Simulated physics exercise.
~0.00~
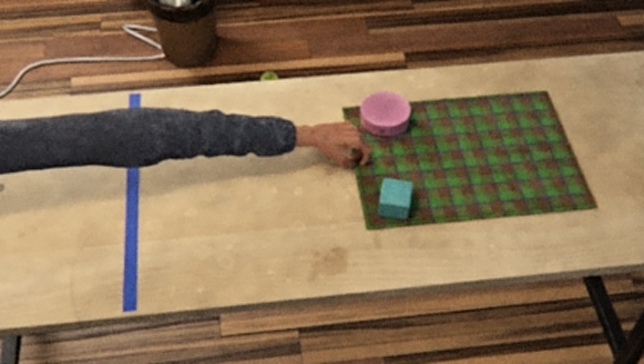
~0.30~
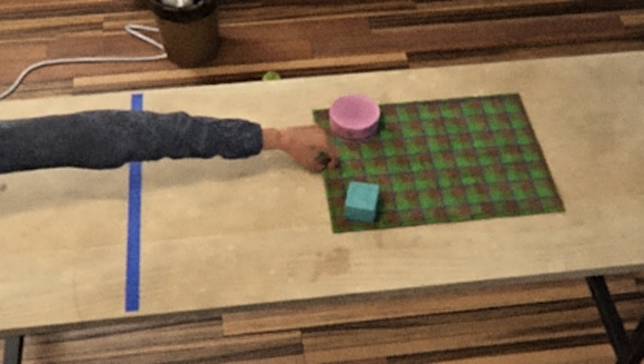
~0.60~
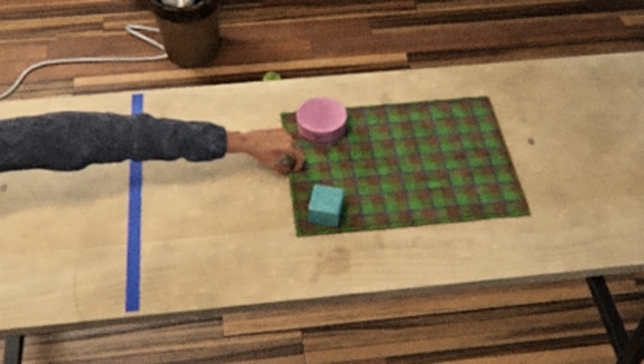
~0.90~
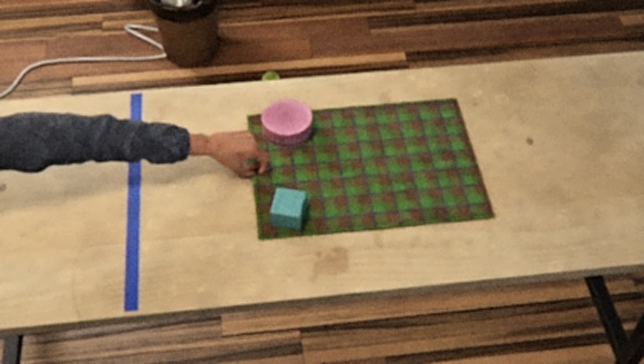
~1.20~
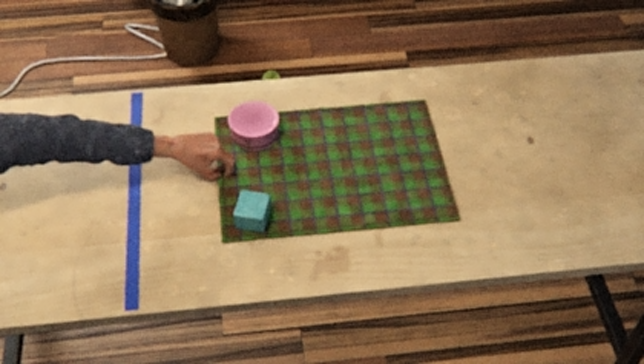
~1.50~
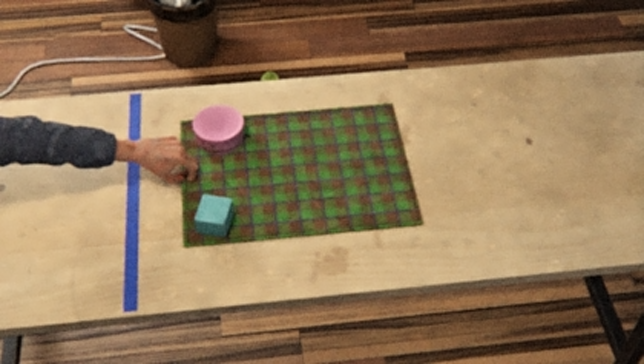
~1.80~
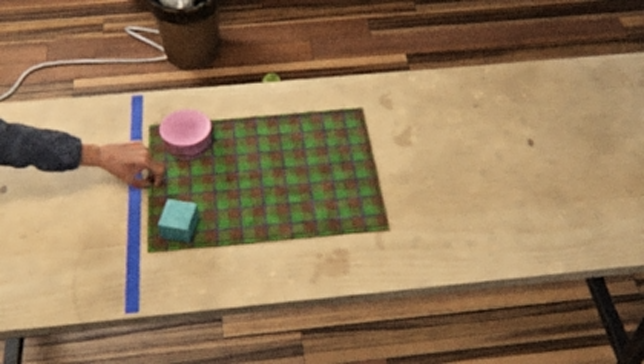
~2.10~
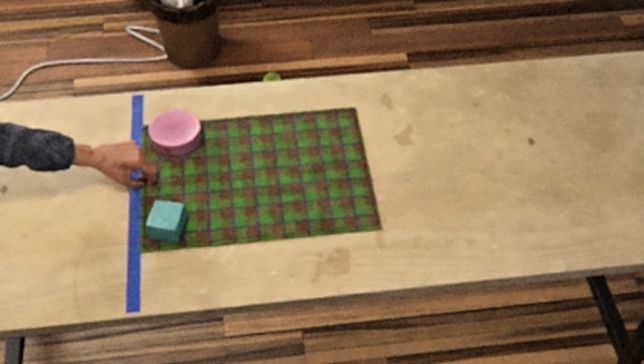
A hand dragged a green and brown checked cloth left across a wooden table, carrying a pink tub and a turquoise block along, until its edge reached the blue tape line, with both things still sitting on the cloth.
